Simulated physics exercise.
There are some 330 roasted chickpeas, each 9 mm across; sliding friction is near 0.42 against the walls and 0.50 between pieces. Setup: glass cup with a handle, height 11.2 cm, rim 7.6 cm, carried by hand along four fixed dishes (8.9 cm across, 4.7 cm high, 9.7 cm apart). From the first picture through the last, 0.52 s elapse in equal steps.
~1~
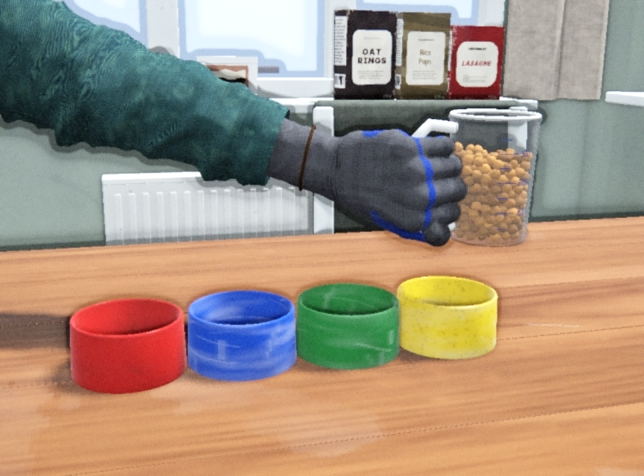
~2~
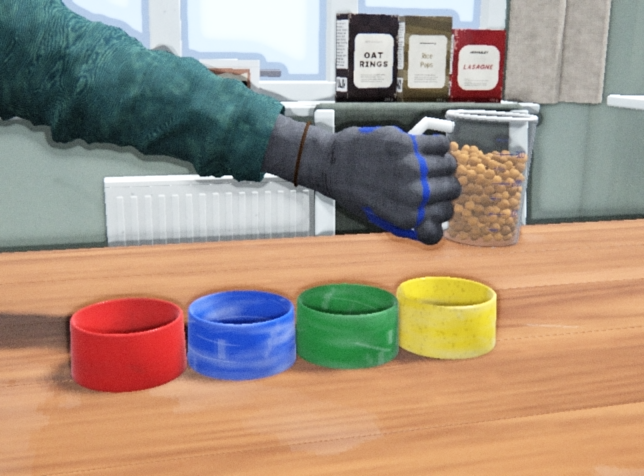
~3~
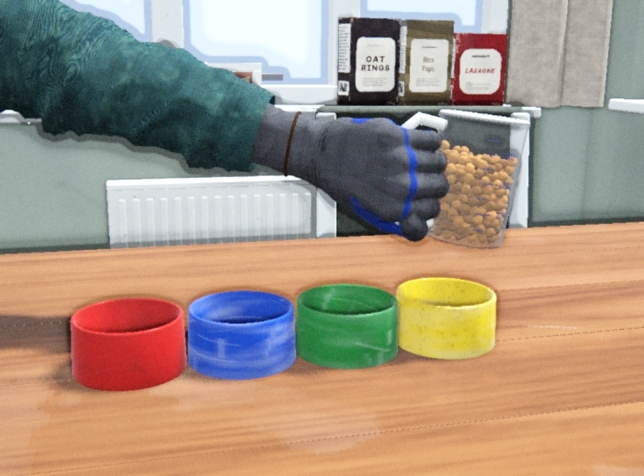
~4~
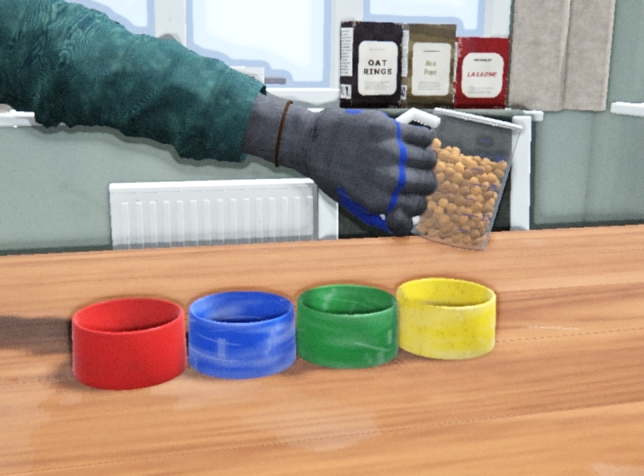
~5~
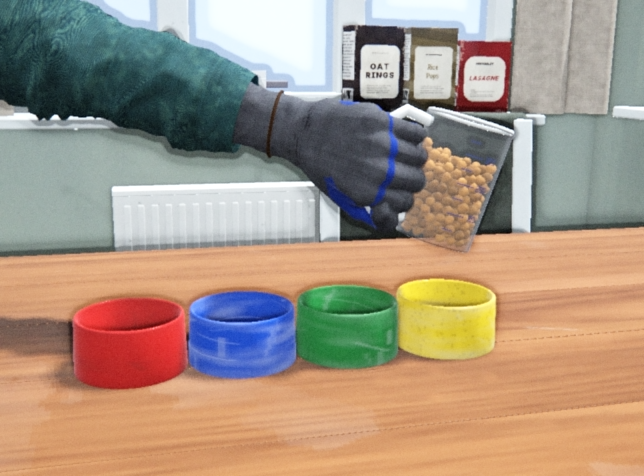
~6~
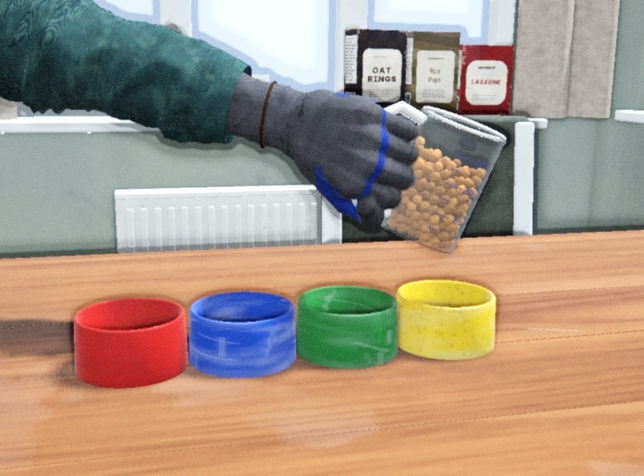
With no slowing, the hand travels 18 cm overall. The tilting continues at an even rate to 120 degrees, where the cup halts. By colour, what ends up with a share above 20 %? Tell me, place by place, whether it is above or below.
Red: Below the mark; blue: Below the mark; green: Above the mark; yellow: Below the mark; counter: Below the mark.
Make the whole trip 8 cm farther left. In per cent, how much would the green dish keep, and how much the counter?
After the change, green takes 20 while the counter takes 30.
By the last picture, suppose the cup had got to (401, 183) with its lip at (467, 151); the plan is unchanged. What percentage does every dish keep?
Final shares - red 0 %, blue 0 %, green 80 %, yellow 10 %.
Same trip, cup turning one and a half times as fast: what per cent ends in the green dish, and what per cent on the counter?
It would be green 80 and counter 20.
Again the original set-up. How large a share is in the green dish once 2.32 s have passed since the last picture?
Estimate to date: Some 75 %.
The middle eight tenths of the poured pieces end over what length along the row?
Length: About 8 cm.
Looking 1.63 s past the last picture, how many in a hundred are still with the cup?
Roughly 95 per cent, give or take.
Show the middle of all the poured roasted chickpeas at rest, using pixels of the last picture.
Centre at rest, approx.: (360, 323) px.
Then, 0.98 s after the last picture, tilt 67 degrees; cup holds 100 %.
Then, 1.63 s after the last picture, tilt 98 degrees; cup holds 95 %.
Then, 2.32 s after the last picture, tilt 120 degrees; cup holds 15 %, green 75 %, yellow 5 %.
In the end, red 0 %, blue 0 %, green 80 %, yellow 5 %, counter 15 %.
